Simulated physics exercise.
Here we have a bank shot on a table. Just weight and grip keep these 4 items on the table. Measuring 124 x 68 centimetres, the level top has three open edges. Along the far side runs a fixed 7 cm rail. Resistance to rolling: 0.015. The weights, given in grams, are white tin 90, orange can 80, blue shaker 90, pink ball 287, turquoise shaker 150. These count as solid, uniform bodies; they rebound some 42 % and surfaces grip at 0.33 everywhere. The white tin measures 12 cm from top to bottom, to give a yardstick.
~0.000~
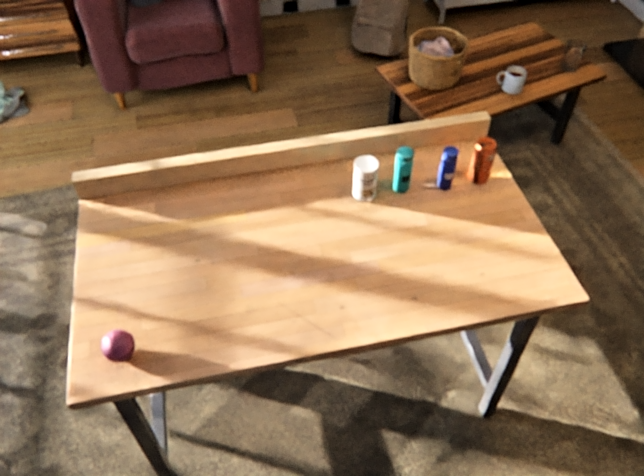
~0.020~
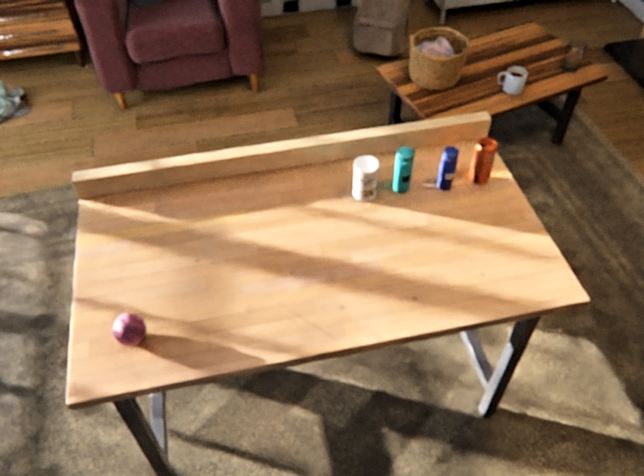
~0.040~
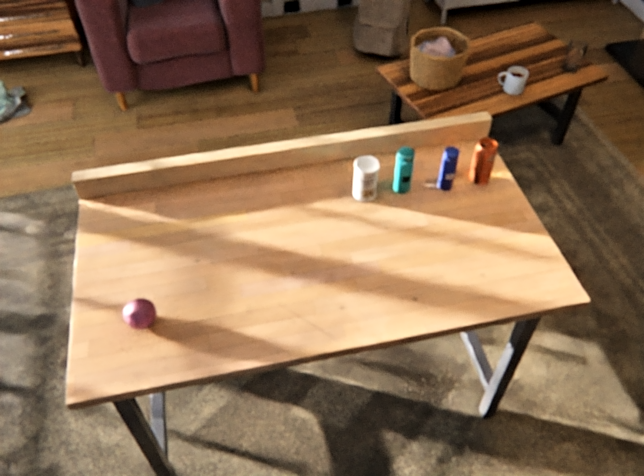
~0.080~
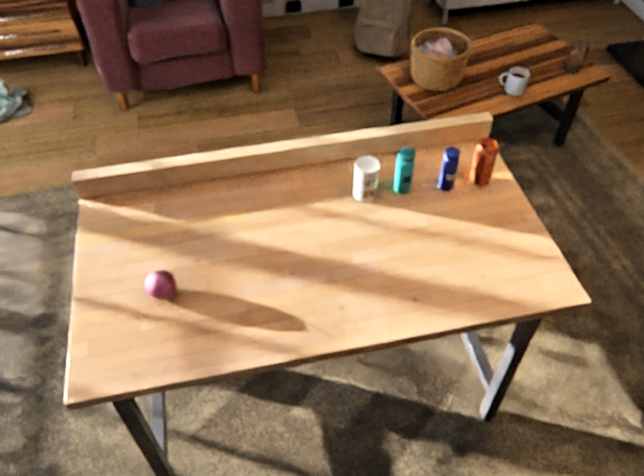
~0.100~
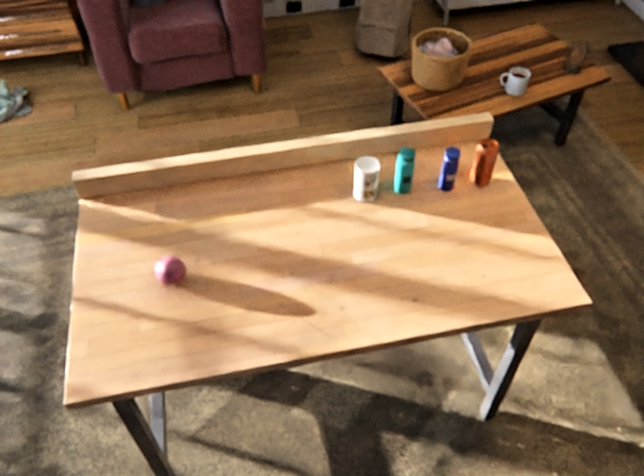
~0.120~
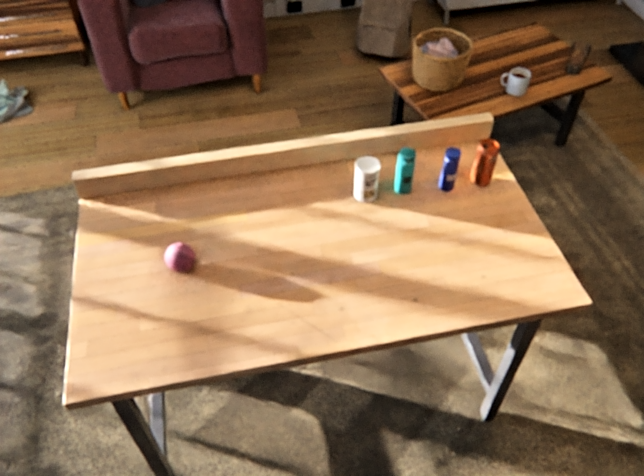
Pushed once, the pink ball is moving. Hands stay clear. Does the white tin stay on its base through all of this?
Yes.
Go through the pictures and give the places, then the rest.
In the first frame, pink ball (118, 346); white tin (365, 179).
In the second frame, pink ball (130, 330); turquoise shaker (404, 170).
In the third frame, pink ball (141, 314); blue shaker (448, 169).
In the fourth frame, pink ball (161, 285); orange can (484, 163).
In the fifth frame, pink ball (171, 271); turquoise shaker (405, 171).
In the sixth frame, pink ball (180, 257); white tin (367, 180).
Around 0.52 s, pink ball near (336, 191).
Around 1.02 s, pink ball near (476, 217); white tin shifted 6 cm near (386, 173).
Around 1.62 s, pink ball near (589, 345); white tin shifted 6 cm near (386, 173).
Finally (1.9 s), not toppled but over 4 cm from the start, white tin; the other 3 still in place (within 4 cm). Final places as that camera would see them, white tin near (386, 173).
